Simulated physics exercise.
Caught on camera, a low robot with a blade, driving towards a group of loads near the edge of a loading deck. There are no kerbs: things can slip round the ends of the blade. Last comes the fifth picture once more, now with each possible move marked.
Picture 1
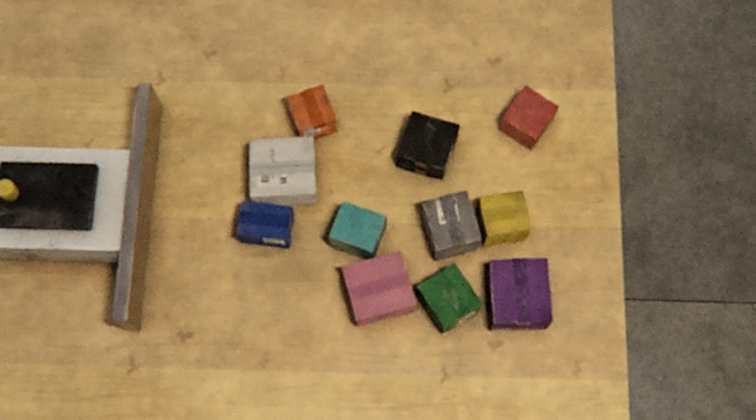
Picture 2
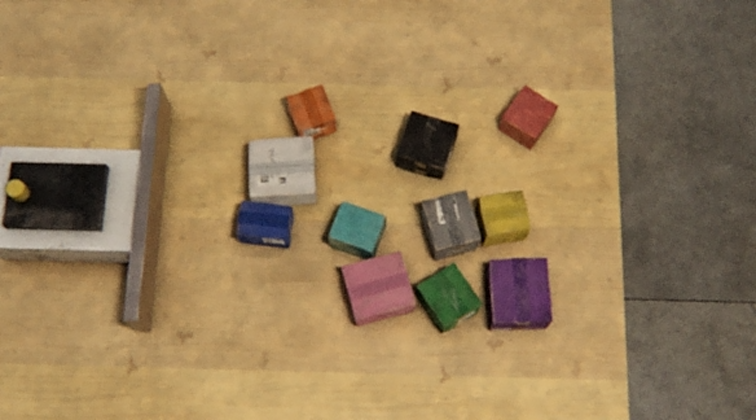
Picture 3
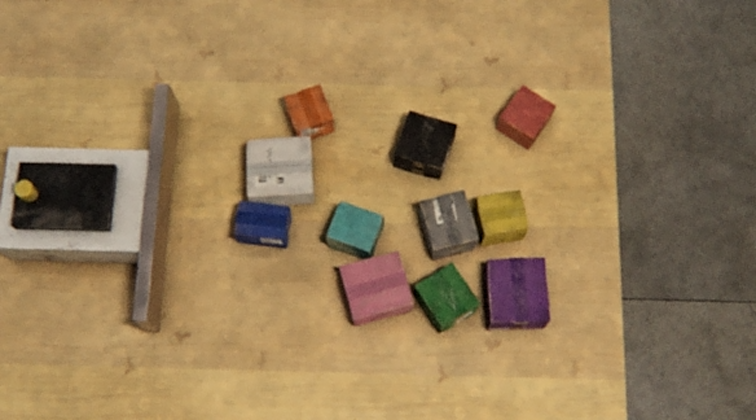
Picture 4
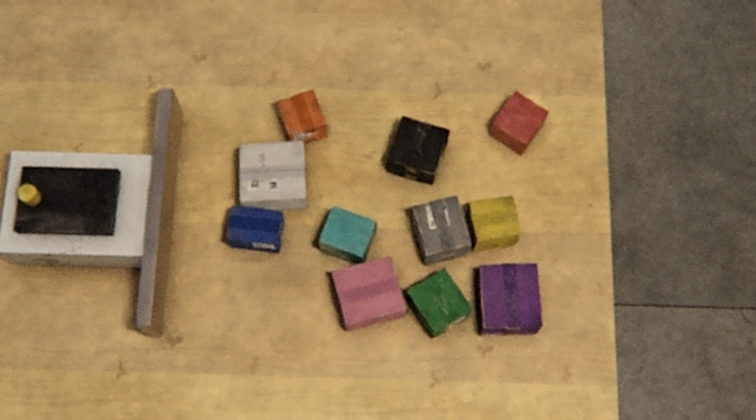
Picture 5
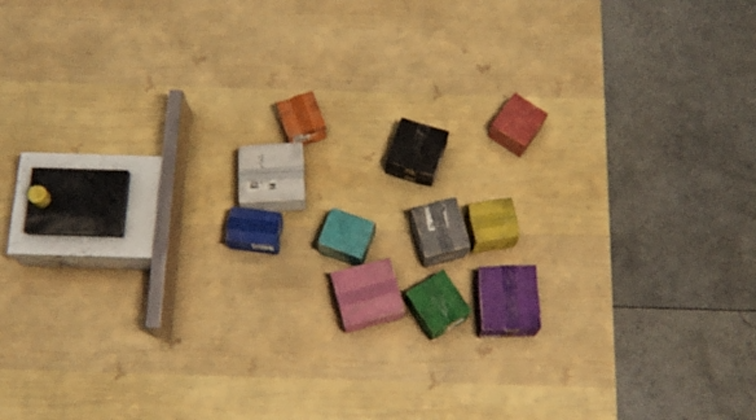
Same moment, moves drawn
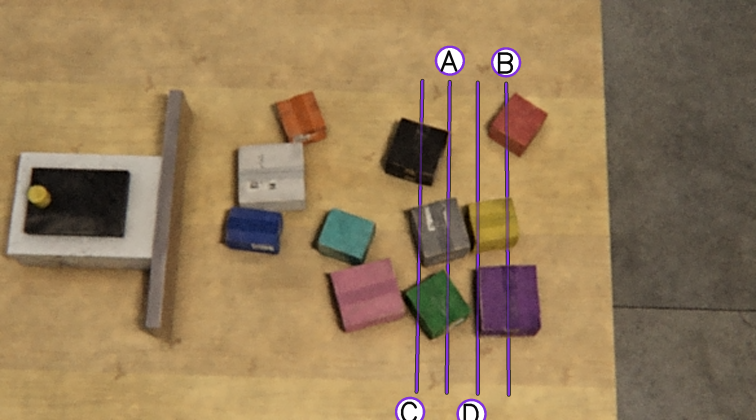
A low robot with a wide blade creeping right across a wooden surface towards a scattered group of coloured boxes.
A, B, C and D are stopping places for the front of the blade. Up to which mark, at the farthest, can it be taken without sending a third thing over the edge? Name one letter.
Line D.
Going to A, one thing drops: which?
The yellow box.
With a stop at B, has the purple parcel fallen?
Yes.
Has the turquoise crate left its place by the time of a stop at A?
Yes.
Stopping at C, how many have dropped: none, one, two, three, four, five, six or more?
The count is none.
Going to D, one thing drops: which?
The yellow box goes over.
On the marked copy, A at (448, 230); B at (508, 232); C at (420, 229); D at (478, 231).
Following D. Soon after the start, robot (197, 205); orange parcel (313, 120); turquoise crate (361, 237).
Later, robot (310, 209); yellow box (562, 236); purple parcel (531, 306).
In the end, robot (397, 211); yellow box over the edge; purple parcel (617, 310); one fallen.
As for the rest, A is within the limit but short; B drops three; C is within the limit but short.
